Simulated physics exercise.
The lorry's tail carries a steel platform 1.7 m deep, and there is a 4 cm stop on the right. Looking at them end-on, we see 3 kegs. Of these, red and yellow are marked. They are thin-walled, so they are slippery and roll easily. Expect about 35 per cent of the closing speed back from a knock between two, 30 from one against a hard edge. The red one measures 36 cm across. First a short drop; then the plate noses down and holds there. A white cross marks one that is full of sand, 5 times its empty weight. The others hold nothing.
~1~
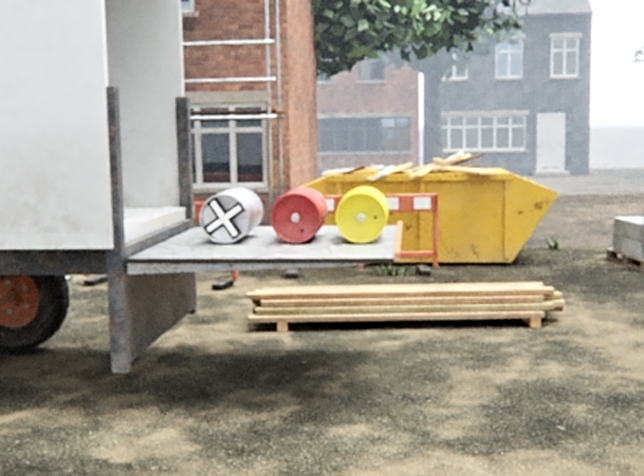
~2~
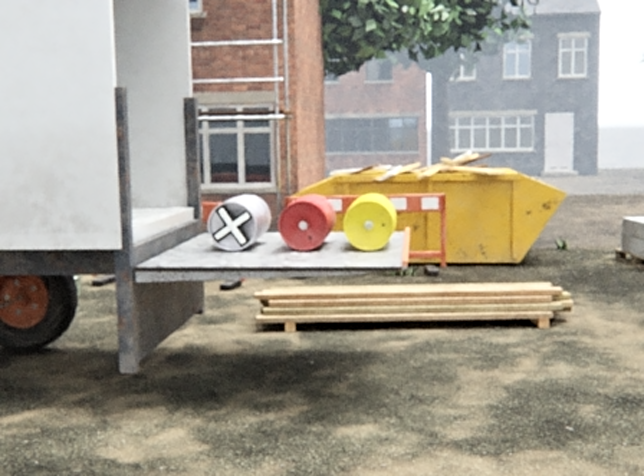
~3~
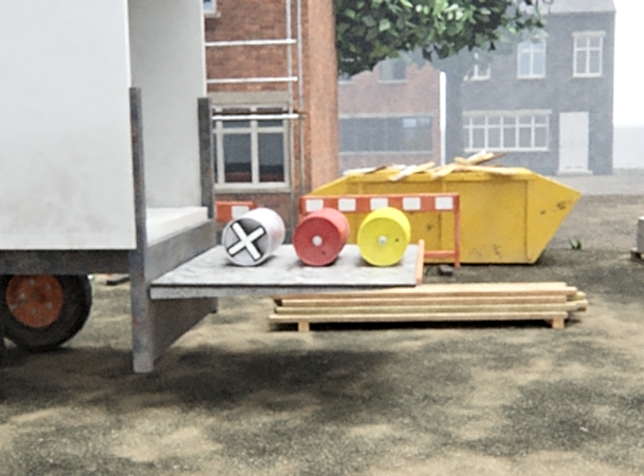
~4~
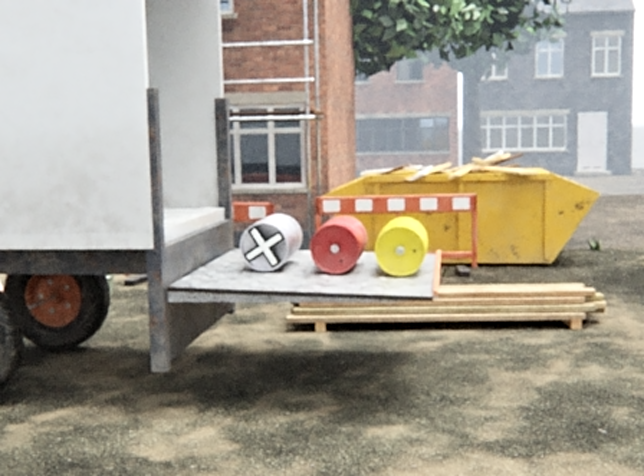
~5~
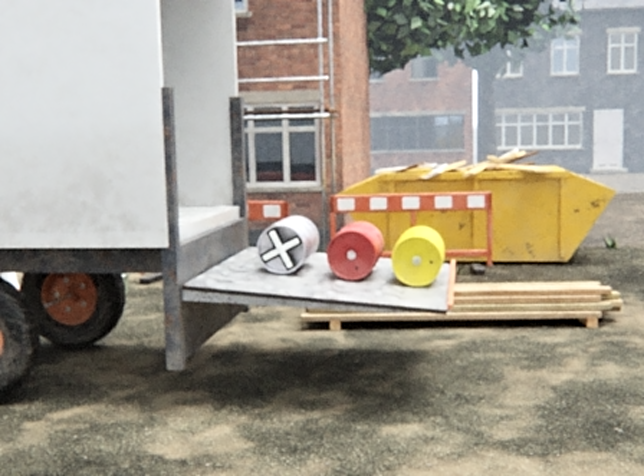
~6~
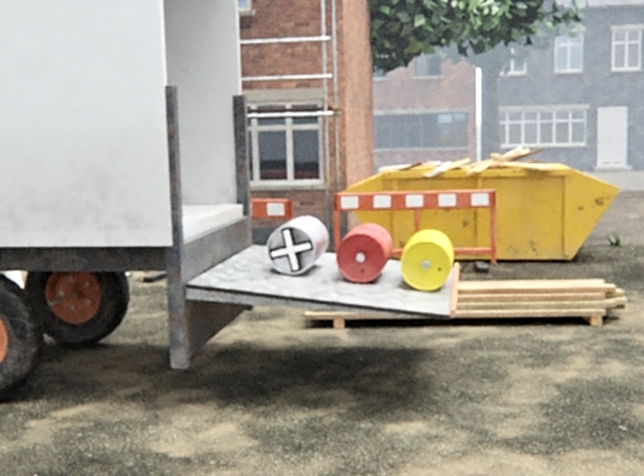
A steel platform on the back of a lorry sank a little and then tilted gently down to the right, while the white-crossed, red and yellow kegs on it barely shifted along its surface.
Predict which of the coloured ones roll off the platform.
The red one goes over the edge. Yellow goes over the edge.
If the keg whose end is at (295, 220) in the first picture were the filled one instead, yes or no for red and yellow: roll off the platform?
In that scenario: Red does; yellow does.
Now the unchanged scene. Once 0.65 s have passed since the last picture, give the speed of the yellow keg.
Estimated speed near 0.1 m/s.
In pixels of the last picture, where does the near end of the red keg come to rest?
You'll find it at roughly (489, 364) in the final picture.
Another 0.65 s on from the last picture, red is on the plate, 45 cm from the stop; yellow is on the plate, 10 cm from the stop; 0 gone from the plate.
Another 1.35 s on from the last picture, red is on the plate, 25 cm from the stop, rolling right; yellow is over the stop and falling; 1 gone from the plate.
Another 2.15 s on from the last picture, red is over the stop and falling; yellow is off the lift, on the ground; 2 gone from the plate.
In the end (5.55 s after the last picture), red is on the ground; yellow is on the ground; 3 gone from the plate.
